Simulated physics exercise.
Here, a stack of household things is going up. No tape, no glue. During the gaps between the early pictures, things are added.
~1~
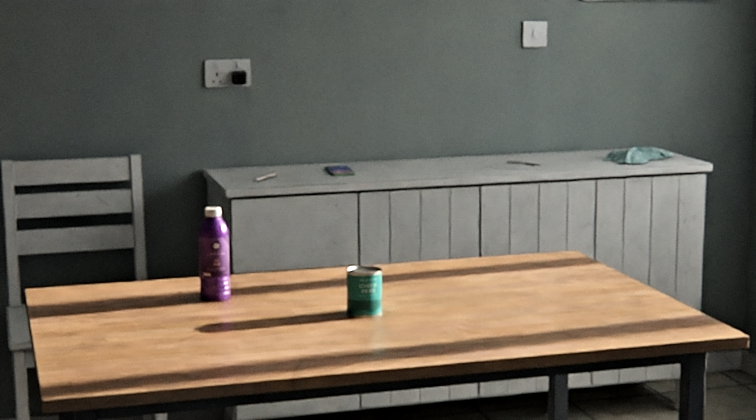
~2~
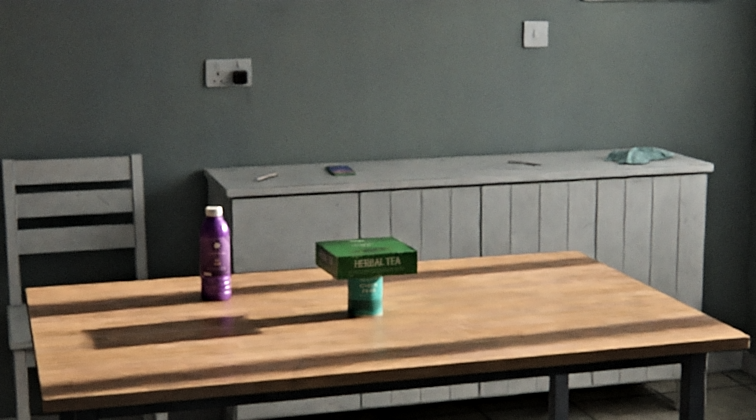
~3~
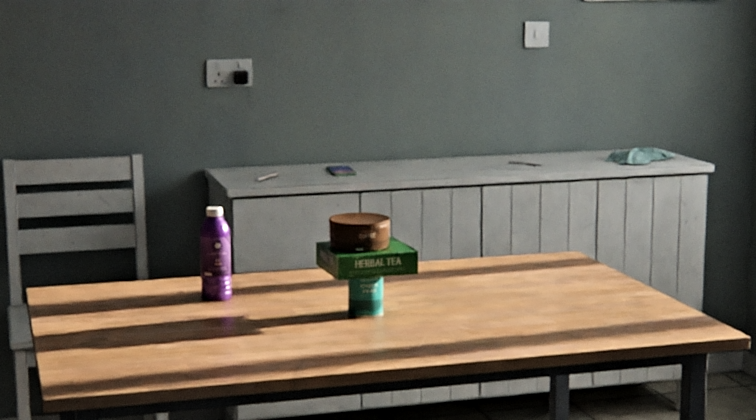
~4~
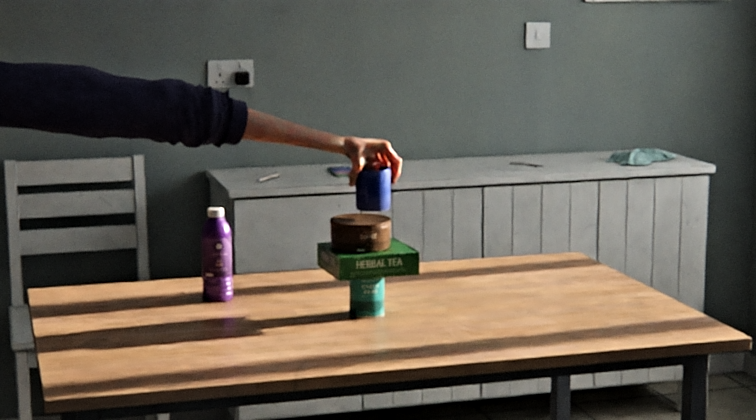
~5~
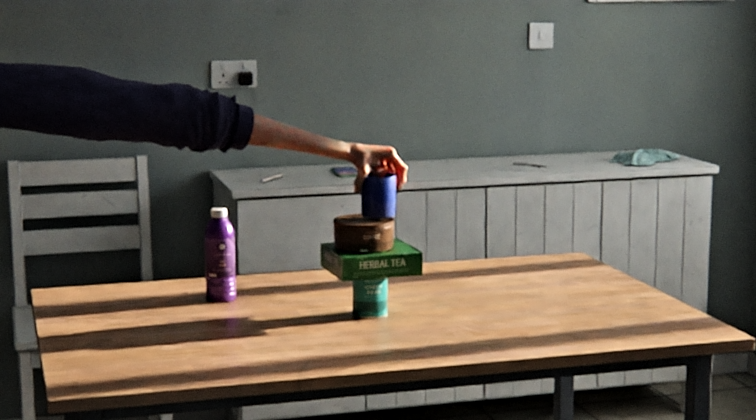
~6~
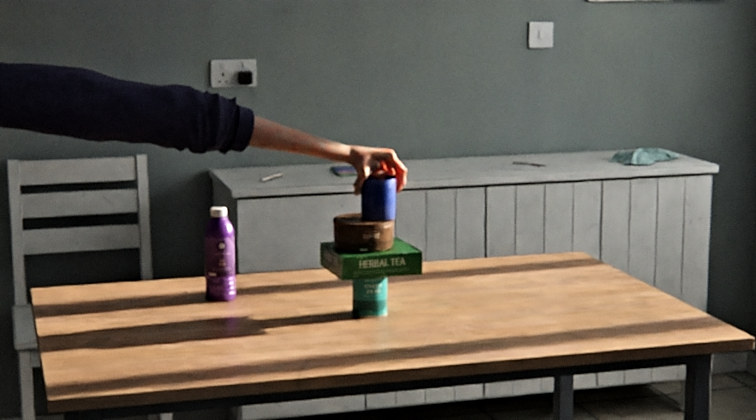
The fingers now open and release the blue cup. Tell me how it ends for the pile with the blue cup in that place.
My guess: It stays upright.
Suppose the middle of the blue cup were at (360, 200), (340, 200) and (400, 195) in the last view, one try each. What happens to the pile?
In order, the pile stands firm, then stands firm, and lastly tumbles down.
Then, 0.50 s after the last picture, nothing has stirred.
Then, 1.30 s after the last picture, blue cup resting near (378, 198).
At rest, all 5 in place. Seen from the same camera at the end, blue cup near (378, 198). The pile holds.
